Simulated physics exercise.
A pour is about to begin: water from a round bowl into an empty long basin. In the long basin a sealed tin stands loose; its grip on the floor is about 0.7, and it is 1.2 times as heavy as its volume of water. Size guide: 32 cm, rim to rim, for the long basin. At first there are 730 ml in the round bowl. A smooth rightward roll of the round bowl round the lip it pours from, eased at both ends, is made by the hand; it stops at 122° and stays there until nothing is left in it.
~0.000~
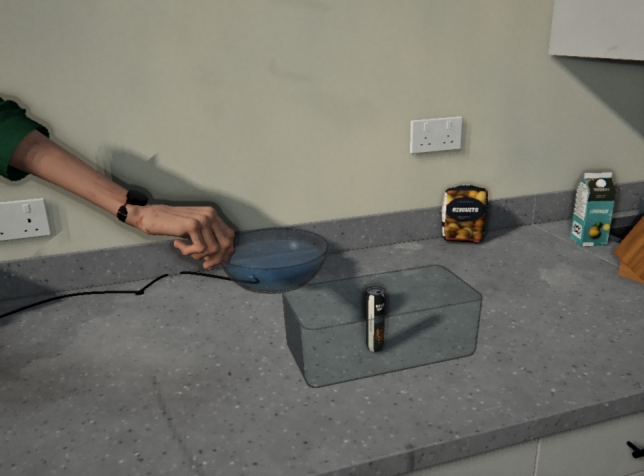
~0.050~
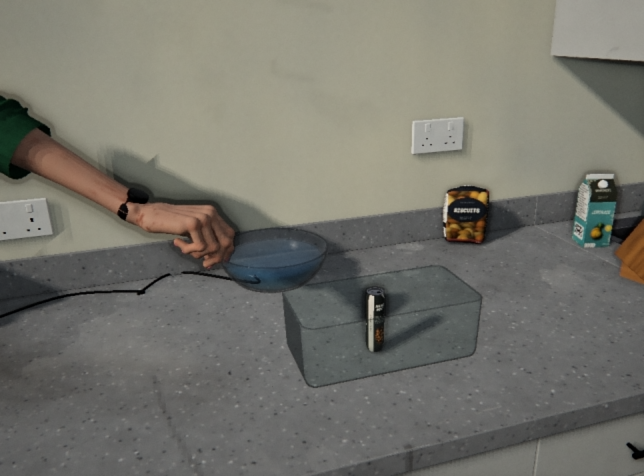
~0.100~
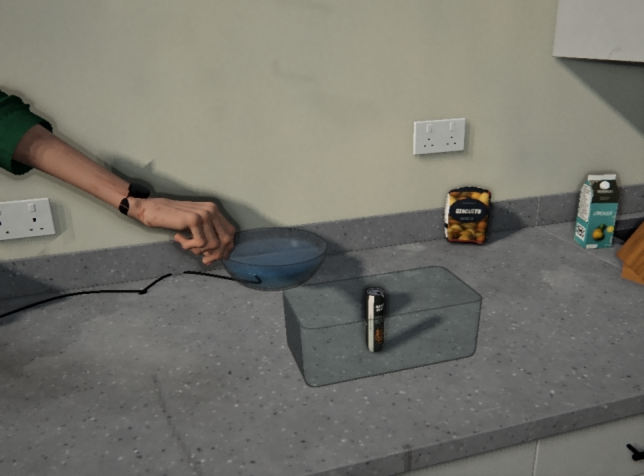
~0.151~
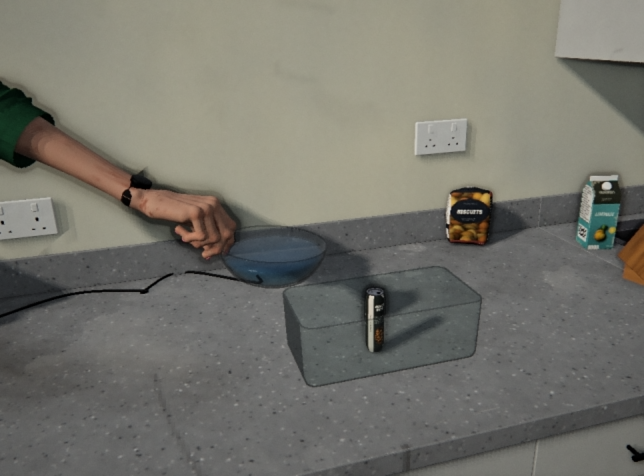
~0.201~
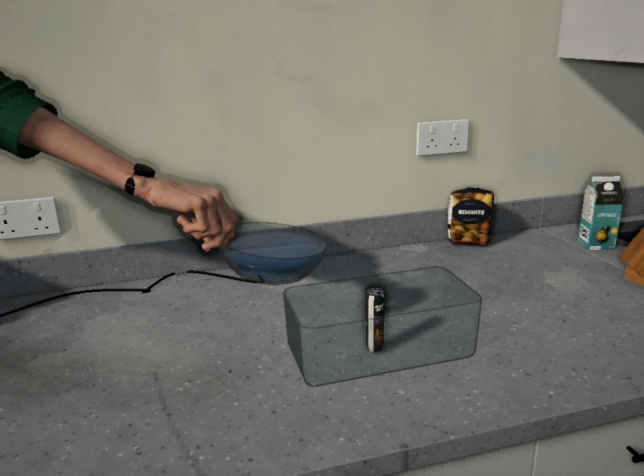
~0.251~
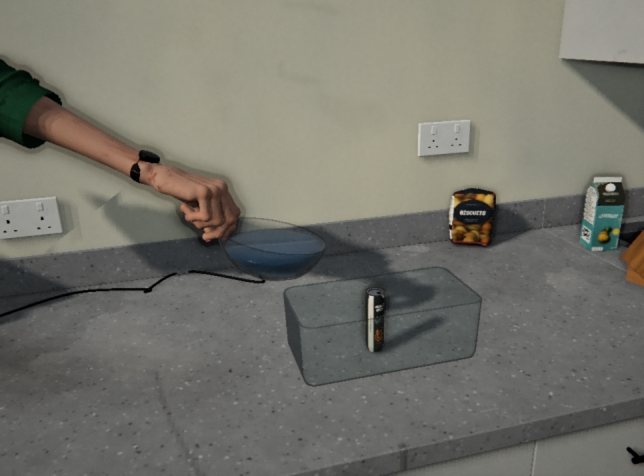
A grey speckled kitchen counter against a pale green wall is seen from slightly above, in a view that stays almost still, drifting very slightly. A hand with a dark watch and green sleeve holds a clear round bowl of bluish water beside a clear, empty long basin, a small dark tin, a black cable, a dark packet and a teal-and-white carton. The hand slowly rolls the bowl slightly rightward.
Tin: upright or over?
It stays erect.
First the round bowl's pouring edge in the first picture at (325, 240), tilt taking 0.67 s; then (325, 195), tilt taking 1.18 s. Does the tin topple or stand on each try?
In the first try it remains standing; in the second it remains standing.
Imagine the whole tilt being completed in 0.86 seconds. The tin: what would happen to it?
The tin stays up.
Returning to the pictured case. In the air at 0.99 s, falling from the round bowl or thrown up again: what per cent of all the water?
About 2 per cent.
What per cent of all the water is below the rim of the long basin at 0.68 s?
Around 24 percent.
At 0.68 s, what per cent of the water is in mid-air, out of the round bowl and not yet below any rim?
At that moment, about 52 percent.
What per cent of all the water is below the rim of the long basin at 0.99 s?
Value: Approx. 98 %.
Then, 0.68 s in, the tilt is 75° and 25 per cent is still to pour; the tin stands where it began.
Then, 0.99 s in, the tilt is 115° and 0 per cent is still to pour; the tin stands where it began.
Then, 1.32 s in, the tilt is 122° and 0 per cent is still to pour; the tin stands where it began.
Then, 1.68 s in, the tilt is 122° and 0 per cent is still to pour; the tin stands where it began.
Finally, the tin stands where it began.
